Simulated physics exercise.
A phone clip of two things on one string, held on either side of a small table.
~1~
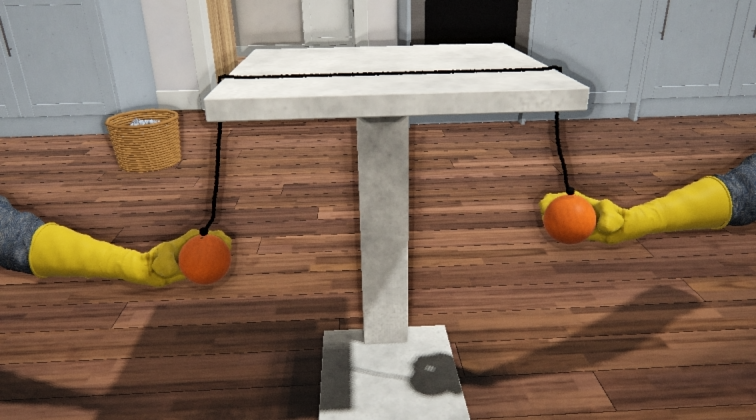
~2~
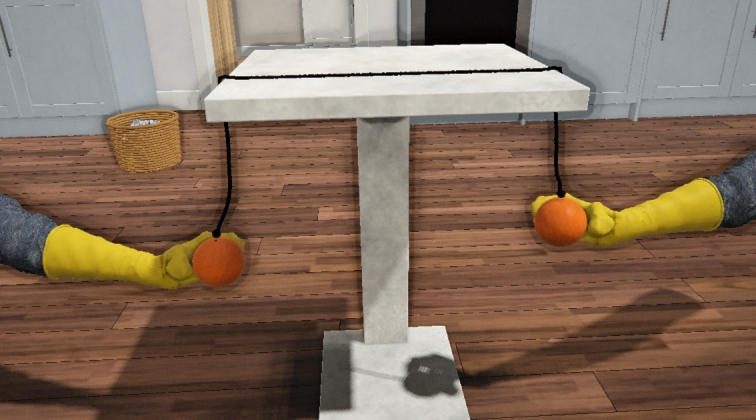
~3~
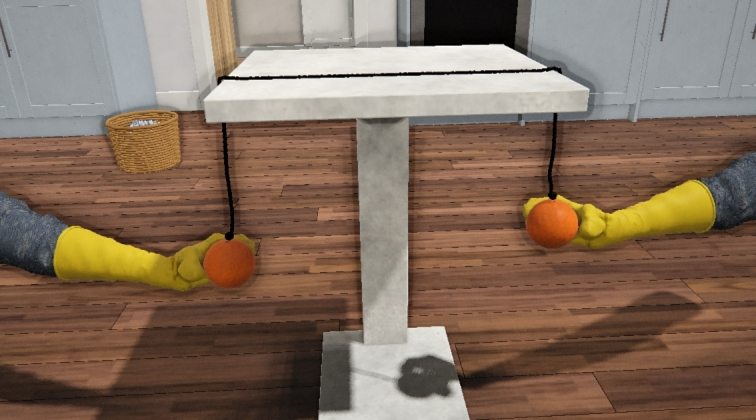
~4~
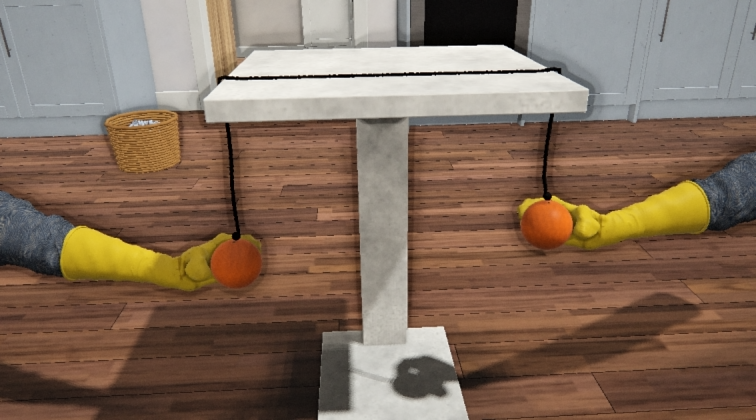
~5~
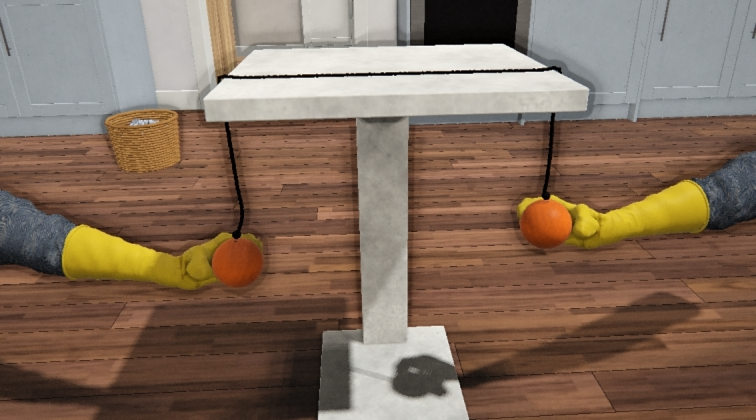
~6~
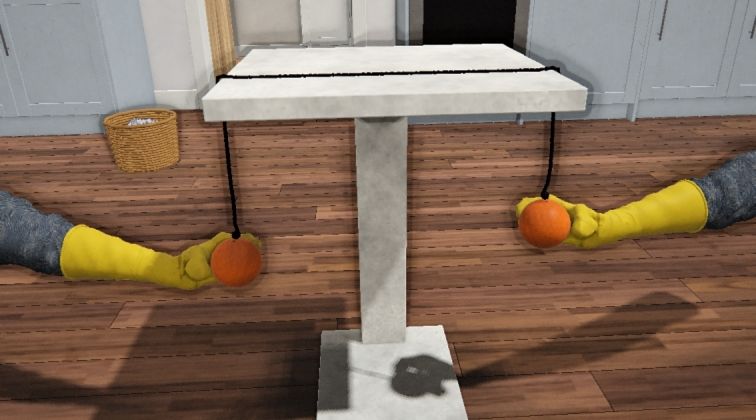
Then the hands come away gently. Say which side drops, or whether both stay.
Outcome: The string keeps its balance.
Then, 0.44 s past the final frame, left orange at the same height near (246, 264); right orange at the same height near (536, 227).
Then, 1.22 s past the final frame, left orange at the same height near (238, 264); right orange at the same height near (541, 227).
When it is over, left orange at the same height near (243, 263); right orange at the same height near (543, 227). The string stays as it is.
